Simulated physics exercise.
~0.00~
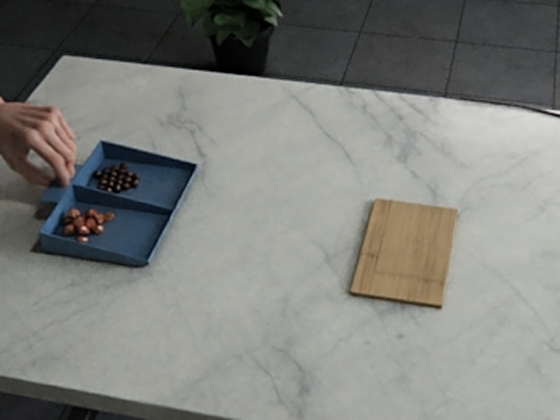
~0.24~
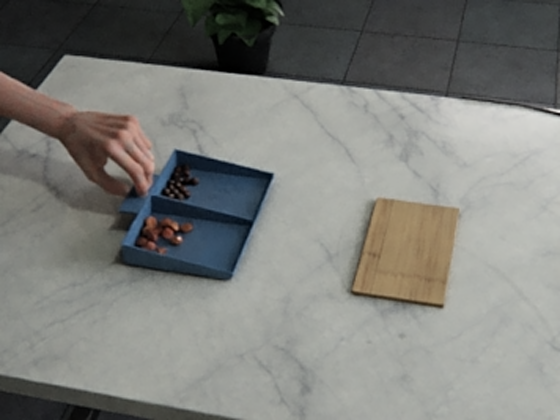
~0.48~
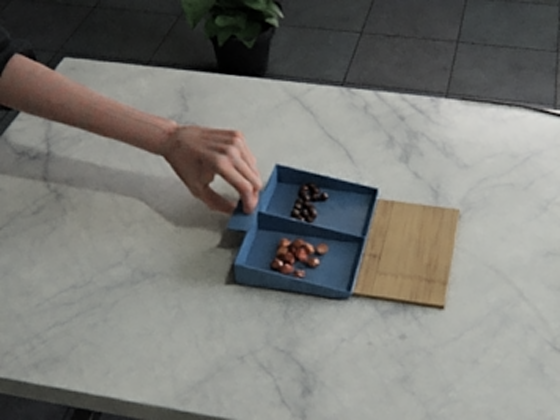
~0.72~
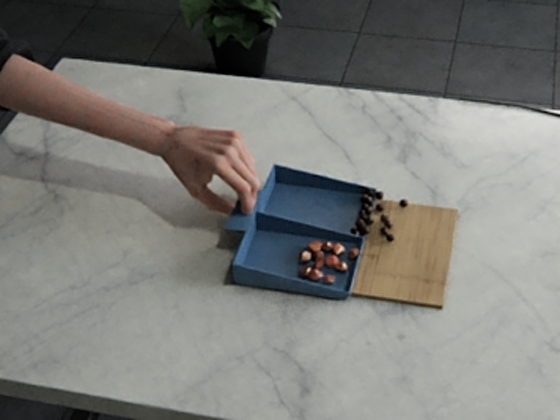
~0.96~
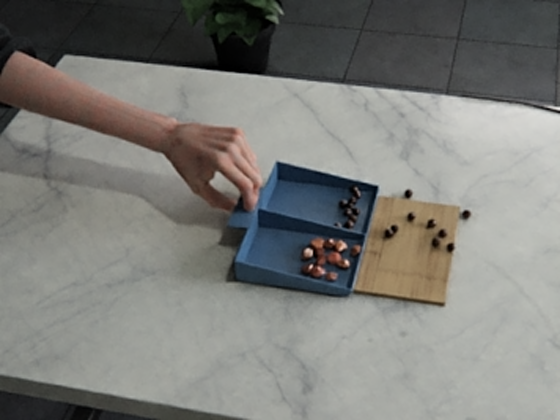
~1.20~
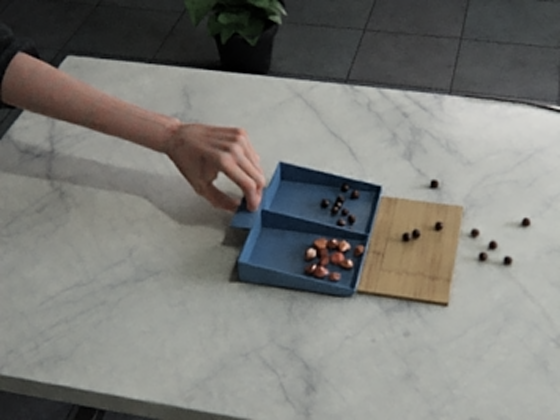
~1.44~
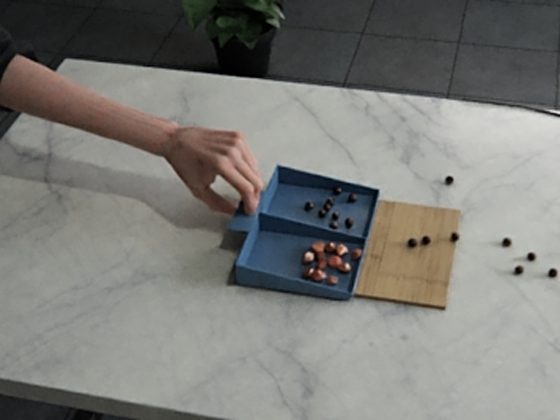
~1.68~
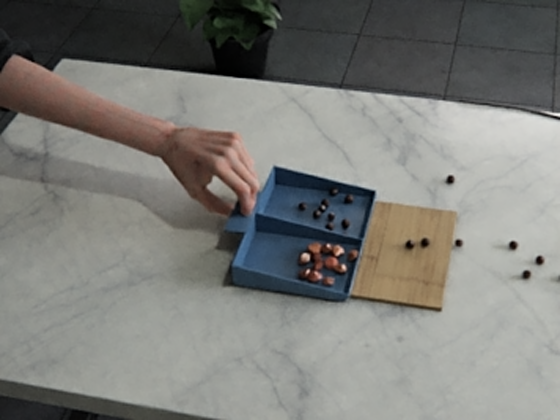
On a pale marble tabletop seen from above at an angle, with dark floor tiles and a leafy potted plant behind, a hand holds a shallow blue tray with two compartments at the left. Small dark balls sit in the far compartment and reddish-brown nuts in the near one, while a flat wooden board lies to the right. The hand slides the tray right until it stops against the board. The nuts shift toward the front rim but stay inside. Around half of the dark balls spill over the front, rolling across the board and onto the marble beyond, where they come to rest.
